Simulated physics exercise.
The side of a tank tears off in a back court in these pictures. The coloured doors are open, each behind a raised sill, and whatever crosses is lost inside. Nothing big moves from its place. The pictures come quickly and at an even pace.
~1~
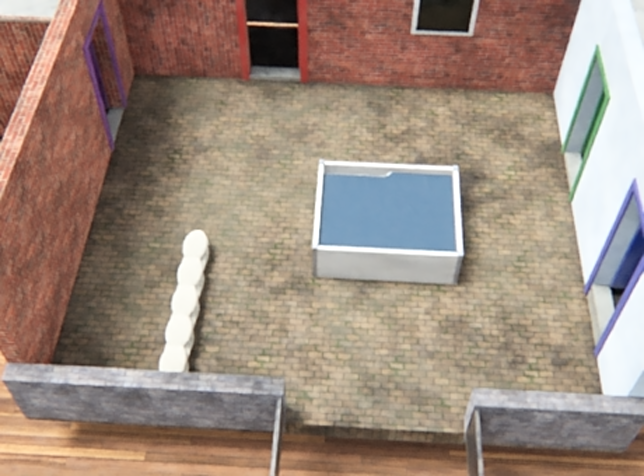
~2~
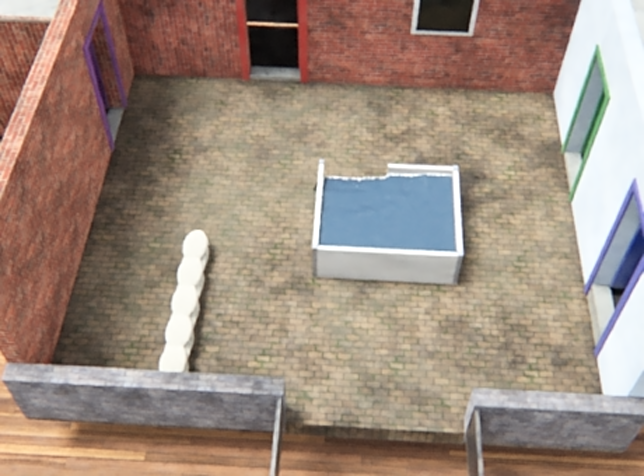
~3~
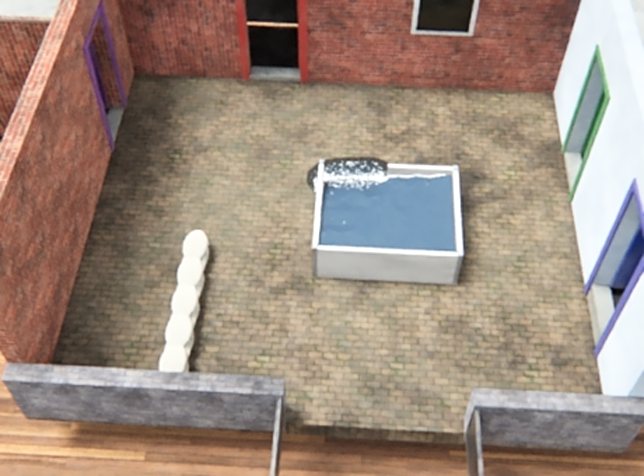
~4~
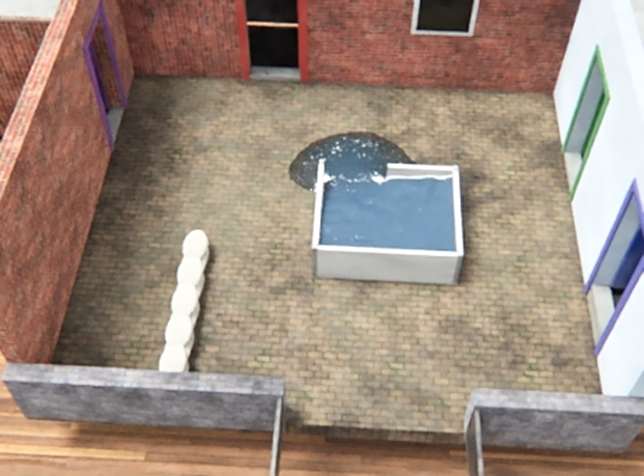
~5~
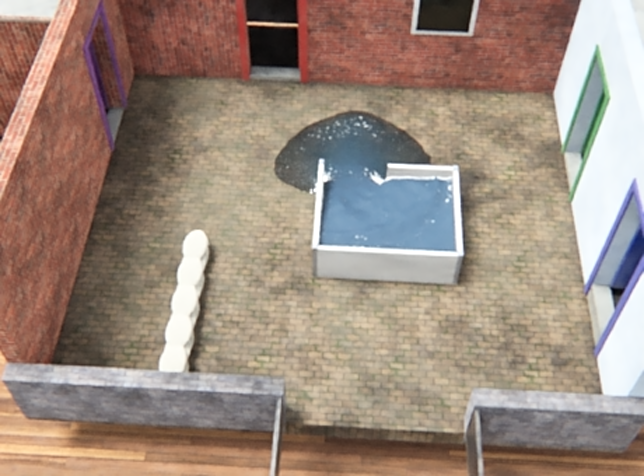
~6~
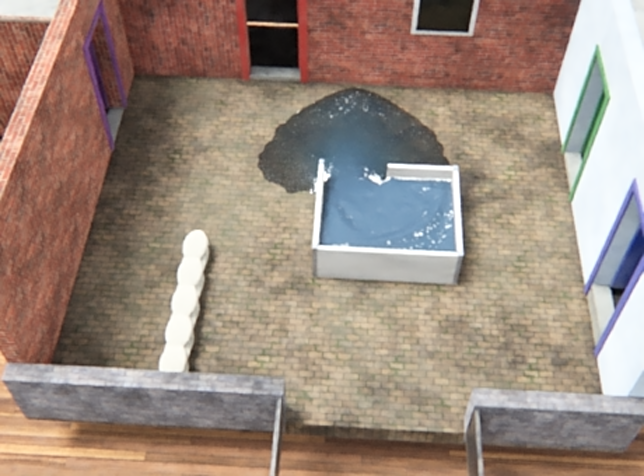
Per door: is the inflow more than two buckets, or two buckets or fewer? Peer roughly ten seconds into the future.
The red door is going to overshoot the allowance, the green door is going to stay inside the allowance, the blue door is going to stay inside the allowance, the purple door is going to overshoot the allowance.
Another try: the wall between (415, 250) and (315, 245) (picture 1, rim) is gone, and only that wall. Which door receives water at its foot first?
It's the one in blue.
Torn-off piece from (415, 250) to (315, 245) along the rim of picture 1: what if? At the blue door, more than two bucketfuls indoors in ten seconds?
My guess is that the blue door doesn't reach the threshold.
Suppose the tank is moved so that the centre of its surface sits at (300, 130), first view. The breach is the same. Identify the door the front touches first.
Note: The red one.
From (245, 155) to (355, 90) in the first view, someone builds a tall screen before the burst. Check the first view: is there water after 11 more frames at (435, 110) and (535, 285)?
Result, in order: Swamped / bone-dry.
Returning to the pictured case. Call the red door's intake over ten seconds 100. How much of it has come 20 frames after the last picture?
About 90 per cent.
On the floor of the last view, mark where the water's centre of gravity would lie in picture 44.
Around pixel (348, 172).
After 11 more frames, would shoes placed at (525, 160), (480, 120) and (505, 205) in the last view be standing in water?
Result, in the order given: Not wetted / wetted / not wetted.
A moment on, water covers 20 % of the floor; the red door wet at the sill, nothing in, the green door not reached, the blue door not reached, the purple door not reached.
Next, water covers 25 % of the floor; the red door over two buckets in, the green door not reached, the blue door not reached, the purple door not reached.
Then, water covers 30 % of the floor; the red door over two buckets in, the green door wet at the sill, nothing in, the blue door not reached, the purple door under two buckets in.
Later, water covers 60 % of the floor; the red door over two buckets in, the green door wet at the sill, nothing in, the blue door wet at the sill, nothing in, the purple door over two buckets in.
In the end, water covers 80 % of the floor; the red door over two buckets in, the green door wet at the sill, nothing in, the blue door wet at the sill, nothing in, the purple door far over two buckets in.
